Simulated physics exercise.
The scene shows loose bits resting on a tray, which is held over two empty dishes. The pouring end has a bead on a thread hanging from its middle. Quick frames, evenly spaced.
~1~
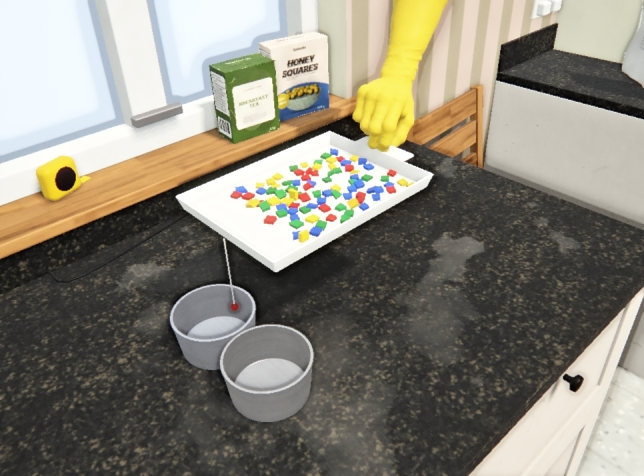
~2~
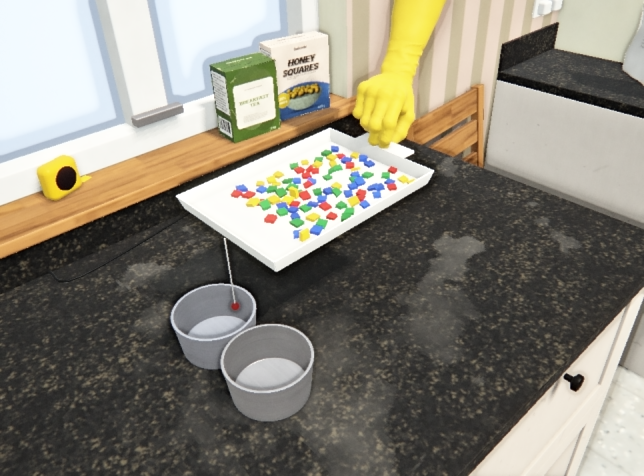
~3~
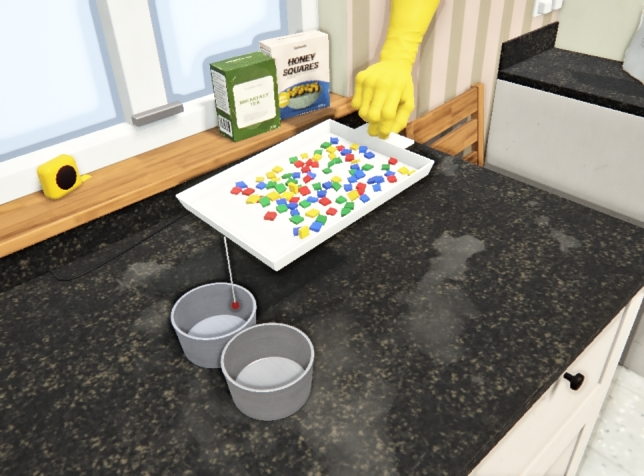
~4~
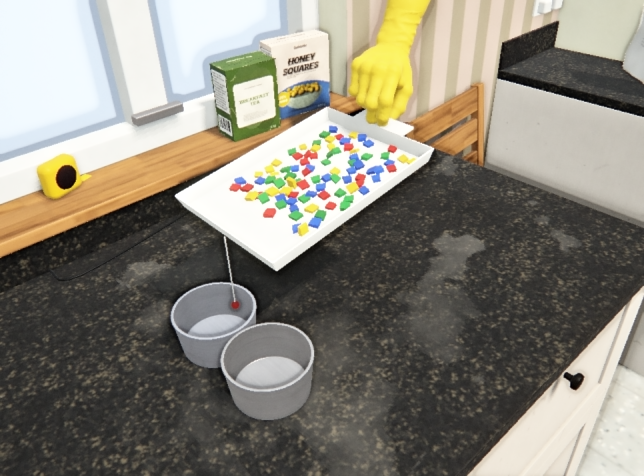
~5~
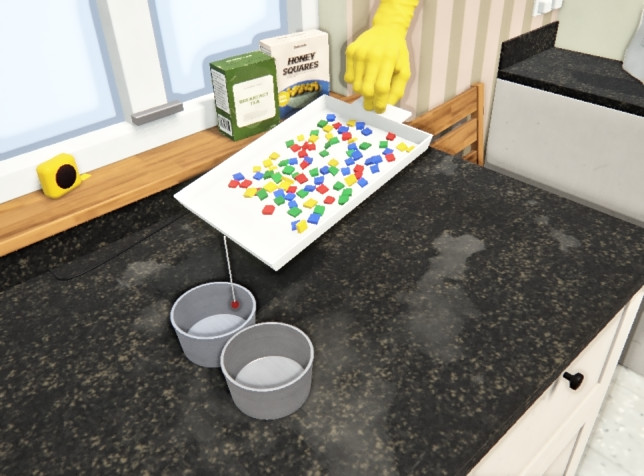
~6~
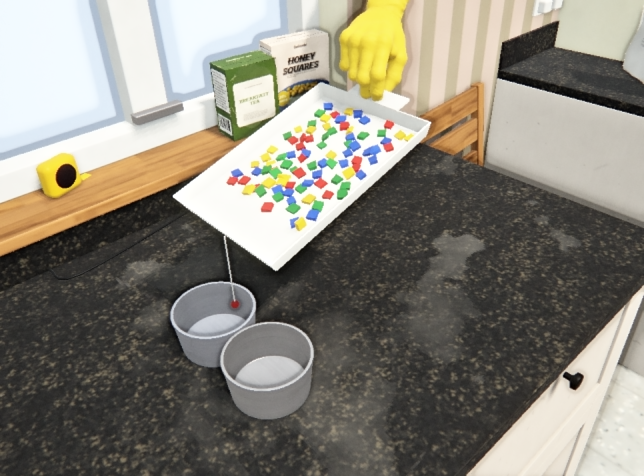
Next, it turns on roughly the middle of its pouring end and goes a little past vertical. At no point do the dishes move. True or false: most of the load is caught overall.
True.
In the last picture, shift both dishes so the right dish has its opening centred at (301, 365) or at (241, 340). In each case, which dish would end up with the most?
Well, first the left-hand one, then the right-hand one.
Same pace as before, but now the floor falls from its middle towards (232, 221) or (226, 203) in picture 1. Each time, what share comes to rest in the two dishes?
The first comes to 50 %, while the second comes to 30 %.
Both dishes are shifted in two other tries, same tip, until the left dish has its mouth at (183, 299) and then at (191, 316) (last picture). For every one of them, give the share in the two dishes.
80 and 90 %.
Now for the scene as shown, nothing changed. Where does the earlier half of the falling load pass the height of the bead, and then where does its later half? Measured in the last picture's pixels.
First around (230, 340), afterwards around (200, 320).
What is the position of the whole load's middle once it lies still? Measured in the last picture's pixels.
I'd put the middle somewhere around (231, 371).
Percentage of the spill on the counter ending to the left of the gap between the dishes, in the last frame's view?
Around 100 %.
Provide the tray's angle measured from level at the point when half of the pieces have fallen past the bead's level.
Reading: Some 110°.
Just after the last frame, tray tipped steeply; almost all on the tray; just a few in the air.
A moment on, tray tipped right over; the larger part on the tray; about a tenth in the right dish; just a few in the left dish; just a few outside both; about a tenth in the air.
Further on, tray tipped past a quarter turn; roughly half in the right dish; roughly a quarter in the left dish; roughly a quarter outside both.
When it is over, tray tipped past a quarter turn; roughly half in the right dish; roughly a quarter in the left dish; roughly a quarter outside both.
